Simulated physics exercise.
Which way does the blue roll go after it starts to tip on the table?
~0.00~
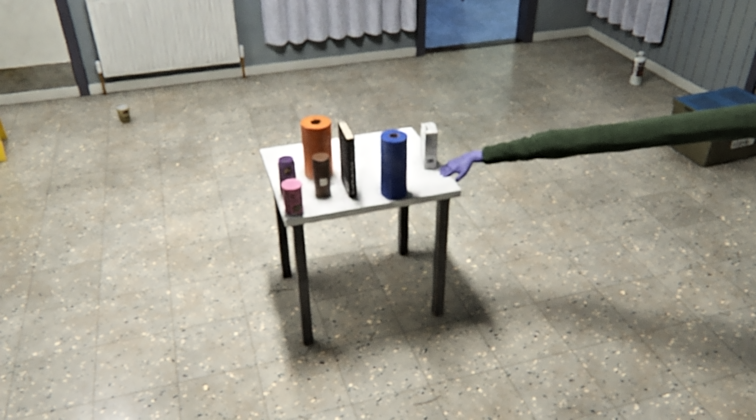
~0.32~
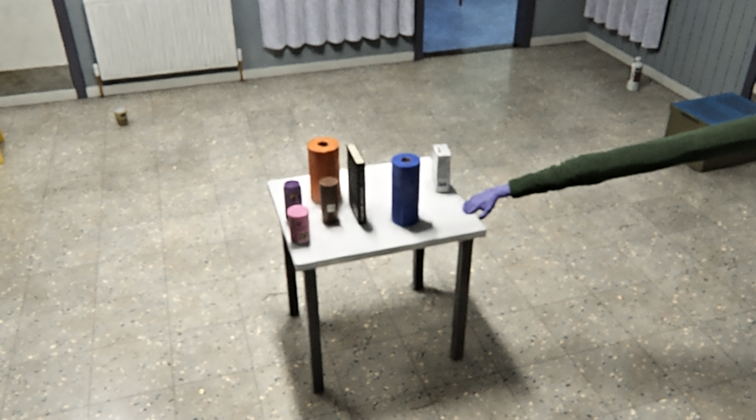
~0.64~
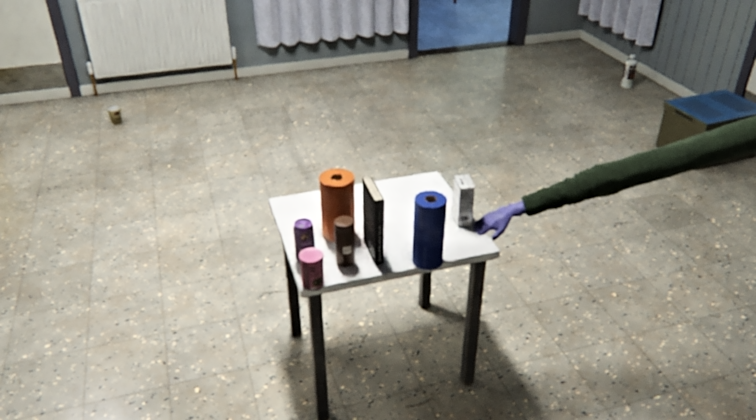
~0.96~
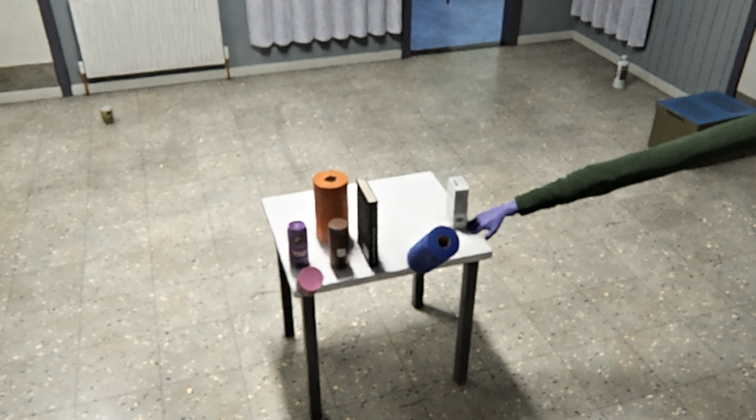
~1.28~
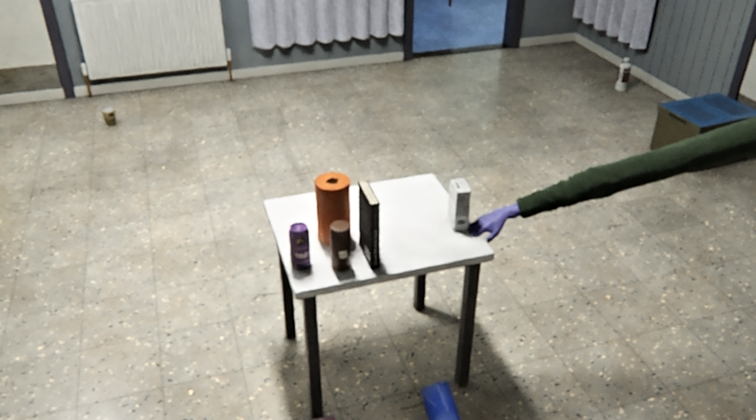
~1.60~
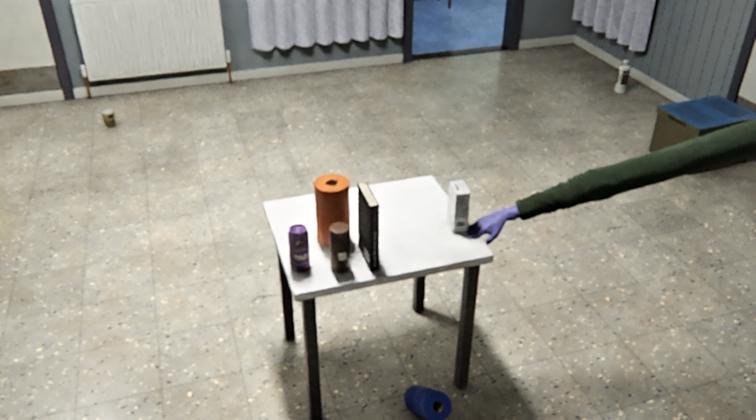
It goes down, dropping over the near edge of the table to the floor in front of it.
A small white table with dark legs slides towards the viewer across a speckled floor, with a purple hand on a green-sleeved arm reaching in from the right to its edge. Seen from above, it carries an orange roll at the back, a purple can and pink tin on the left, a brown jar and black book mid-table, and a blue roll and white carton on the right. As the table stops, the blue roll and pink tin tip over the near edge. The blue roll ends on the floor, the pink tin is out of sight, and the other five remain standing.
